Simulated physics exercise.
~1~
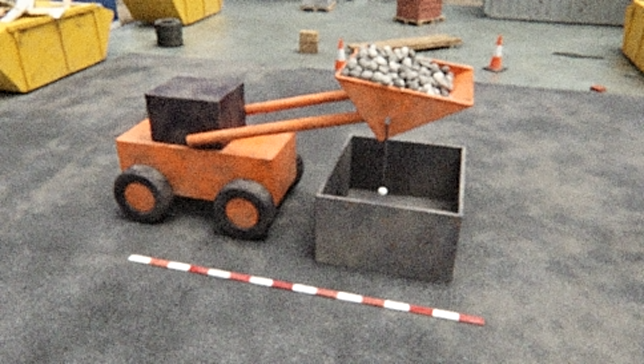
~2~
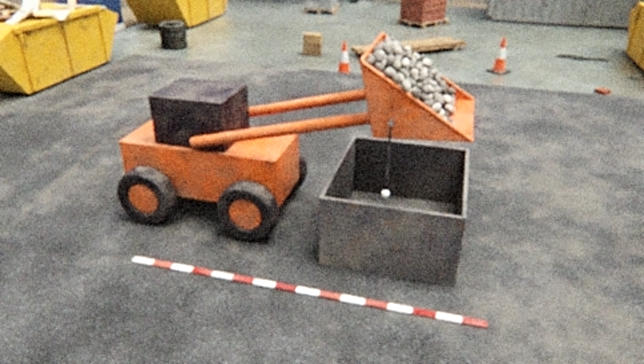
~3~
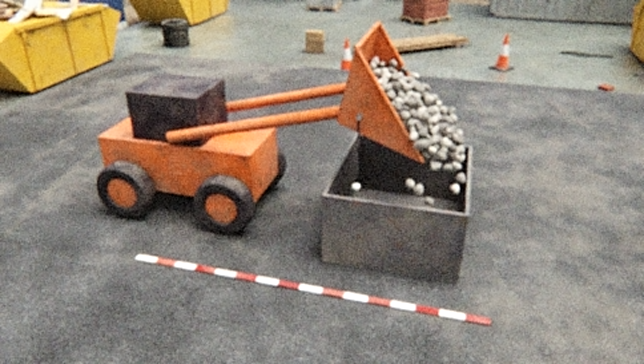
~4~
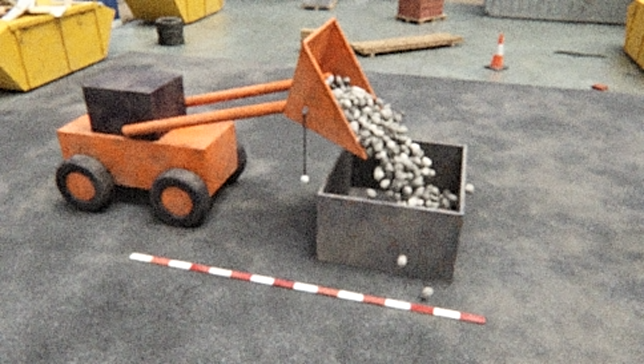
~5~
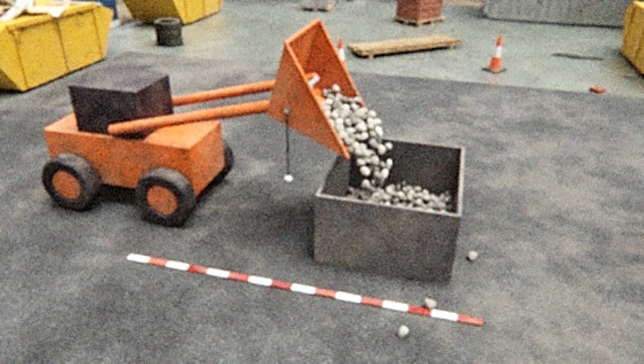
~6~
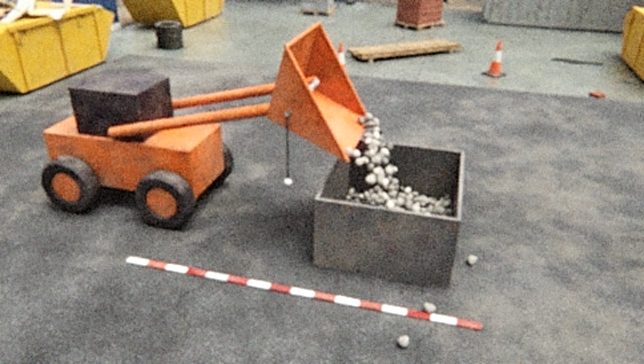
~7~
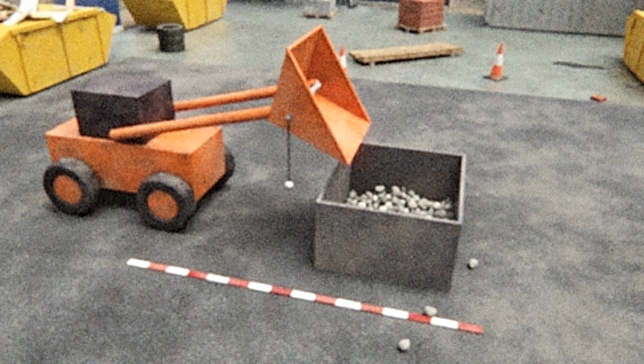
An orange loader with a dark cab and black tyres stands at the left on a grey floor, seen from slightly above, its raised bucket heaped with pale rounded stones. Under the bucket sits an open dark bin, with a red and white striped staff lying in front and yellow skips behind. The bucket tips forward and stones begin sliding into the bin while the loader rolls back to the left. The stream pours on, and a few stones fall outside onto the floor. The flow thins until the bucket hangs tilted and empty, with nearly all the stones in the bin.
